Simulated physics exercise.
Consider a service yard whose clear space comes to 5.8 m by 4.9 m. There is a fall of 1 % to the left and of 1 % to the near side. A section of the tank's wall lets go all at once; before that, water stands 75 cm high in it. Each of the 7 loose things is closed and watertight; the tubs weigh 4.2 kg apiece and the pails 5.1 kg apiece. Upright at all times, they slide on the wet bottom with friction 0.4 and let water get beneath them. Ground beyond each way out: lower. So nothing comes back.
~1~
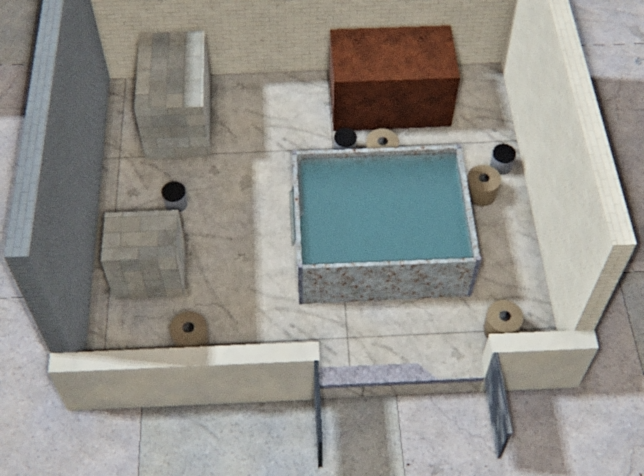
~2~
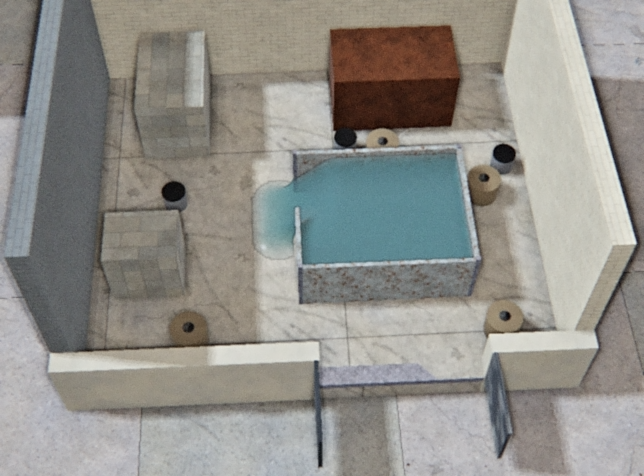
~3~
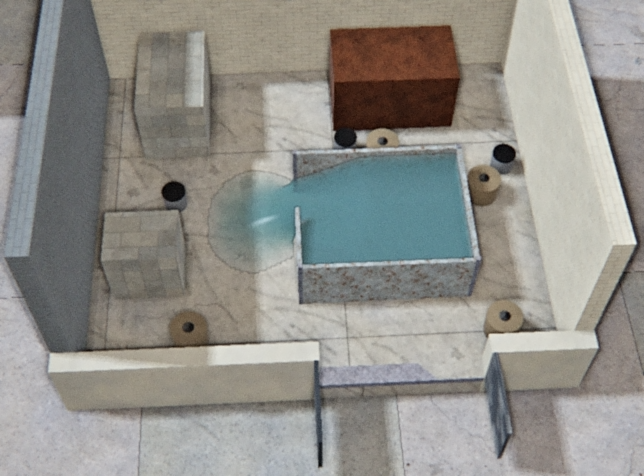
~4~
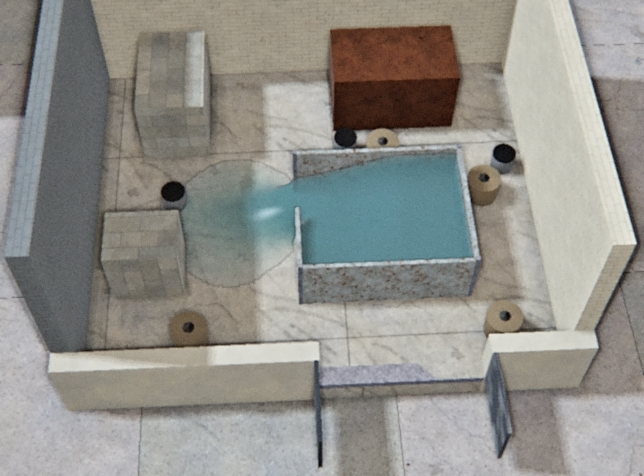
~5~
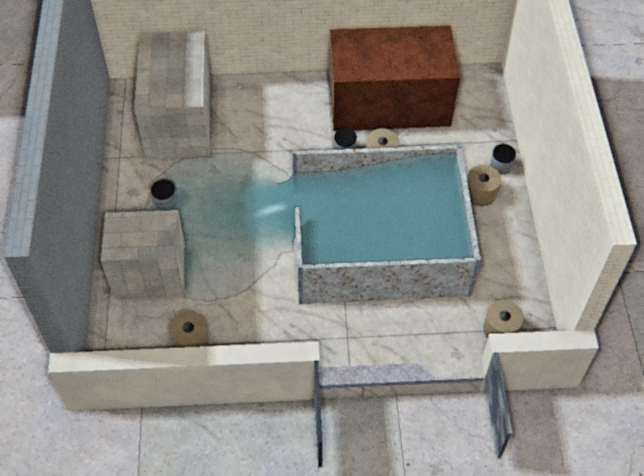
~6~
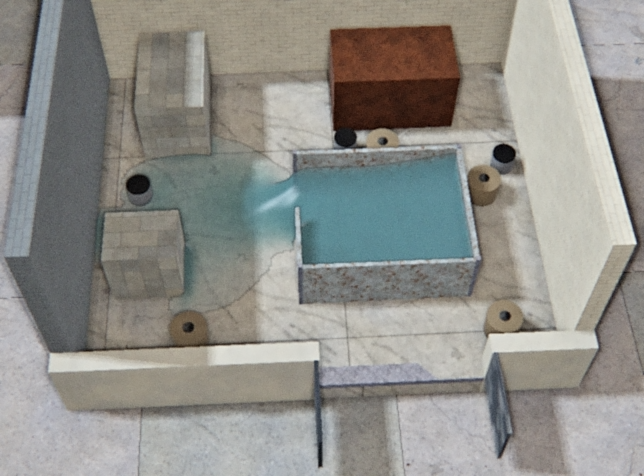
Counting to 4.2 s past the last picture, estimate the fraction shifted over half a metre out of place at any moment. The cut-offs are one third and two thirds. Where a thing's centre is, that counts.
The share is below one third.
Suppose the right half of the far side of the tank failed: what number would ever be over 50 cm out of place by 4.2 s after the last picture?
6.
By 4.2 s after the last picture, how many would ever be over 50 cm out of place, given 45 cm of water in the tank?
The answer would then be 2.
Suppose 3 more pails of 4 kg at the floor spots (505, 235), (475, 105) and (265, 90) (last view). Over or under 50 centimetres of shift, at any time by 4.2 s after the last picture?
Order as listed: Inside half a metre / inside half a metre / beyond half a metre.
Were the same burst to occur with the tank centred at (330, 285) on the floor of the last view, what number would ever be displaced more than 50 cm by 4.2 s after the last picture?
That gives 2 of them.
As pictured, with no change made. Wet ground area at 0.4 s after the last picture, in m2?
Some 10.0 m2 of it.
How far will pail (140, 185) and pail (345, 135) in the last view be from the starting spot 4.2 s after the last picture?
Net shifts, in order: 200 cm and 5 cm.
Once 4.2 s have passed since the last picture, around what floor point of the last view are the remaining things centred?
Centred roughly on (397, 202).
Then, 0.4 s after the last picture 1 of 7 are over 50 cm from their spots; 1 afloat.
Then, 1.5 s after the last picture 1 of 7 are over 50 cm from their spots; 2 afloat.
Then, 2.8 s after the last picture 2 of 7 are over 50 cm from their spots; 2 afloat.
Then, 4.2 s after the last picture 2 of 7 are over 50 cm from their spots, and 2 have been at some point; 2 afloat.
